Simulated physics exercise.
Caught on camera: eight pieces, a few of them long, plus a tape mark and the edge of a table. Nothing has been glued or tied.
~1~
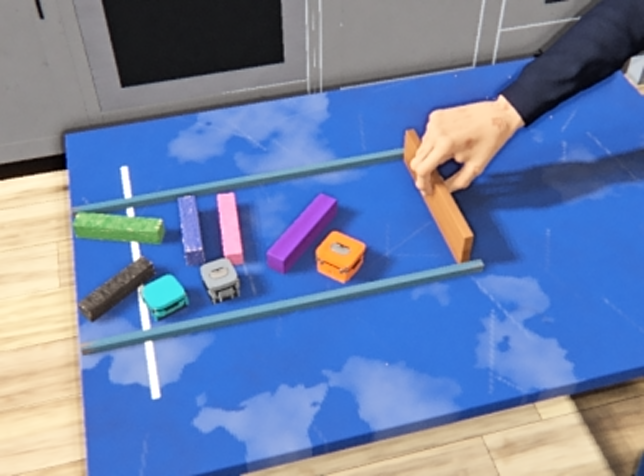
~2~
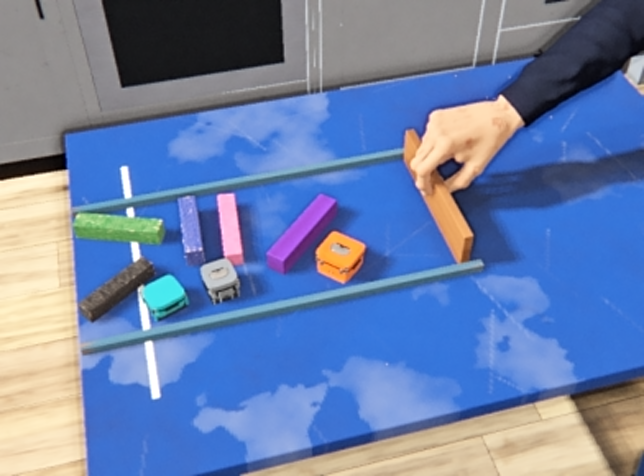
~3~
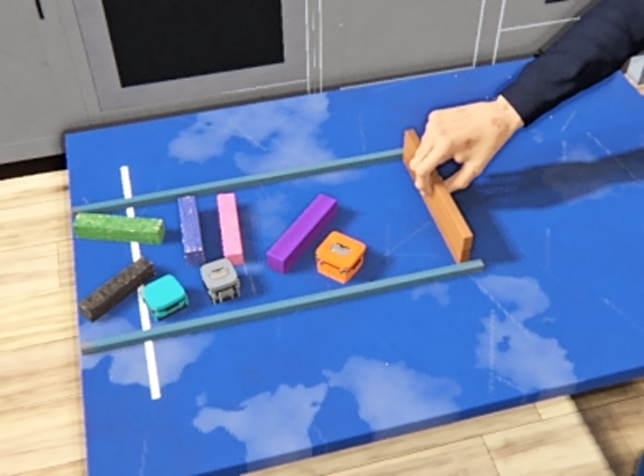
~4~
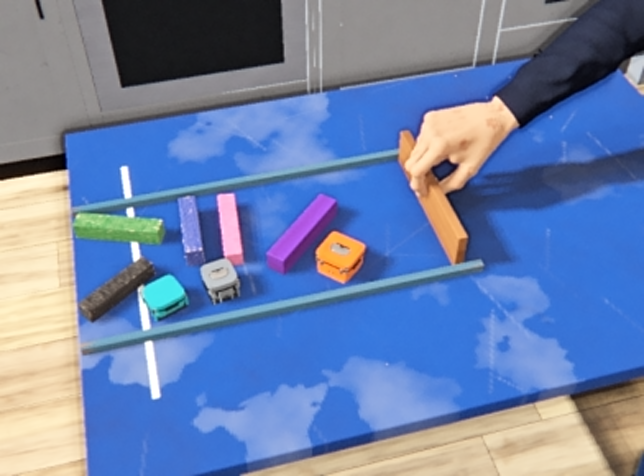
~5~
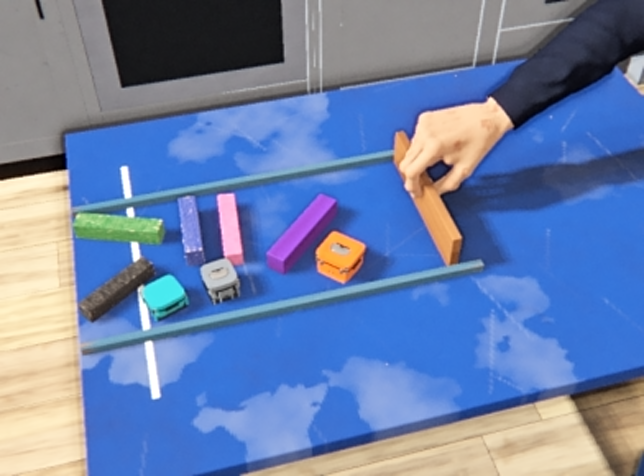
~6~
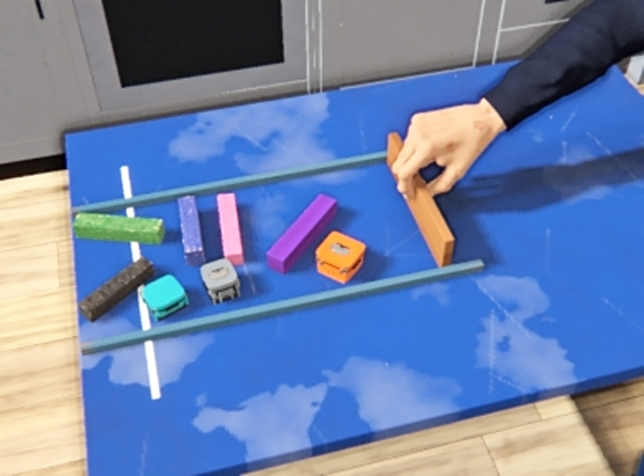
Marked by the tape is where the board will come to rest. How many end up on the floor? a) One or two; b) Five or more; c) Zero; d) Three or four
(d) Three or four.
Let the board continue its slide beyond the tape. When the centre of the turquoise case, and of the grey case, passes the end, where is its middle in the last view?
The turquoise case puts it at (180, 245), the grey case at (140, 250).
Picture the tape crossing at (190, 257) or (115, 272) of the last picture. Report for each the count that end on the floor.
On the floor, 0 then 5.
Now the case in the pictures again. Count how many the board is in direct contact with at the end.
Result: 3 in all.
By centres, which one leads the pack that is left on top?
That's the grey case.
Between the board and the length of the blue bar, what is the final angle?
About 25°.
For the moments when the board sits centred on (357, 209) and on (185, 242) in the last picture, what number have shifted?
0 and 8.
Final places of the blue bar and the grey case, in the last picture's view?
Near (87, 236) and (76, 325).
Soon after, none off yet; black bar at rest near (118, 289); green bar at rest near (119, 229); turquoise case at rest near (165, 299).
At rest, the number that fall off is three or four; fallen, turquoise case, green bar and black bar.
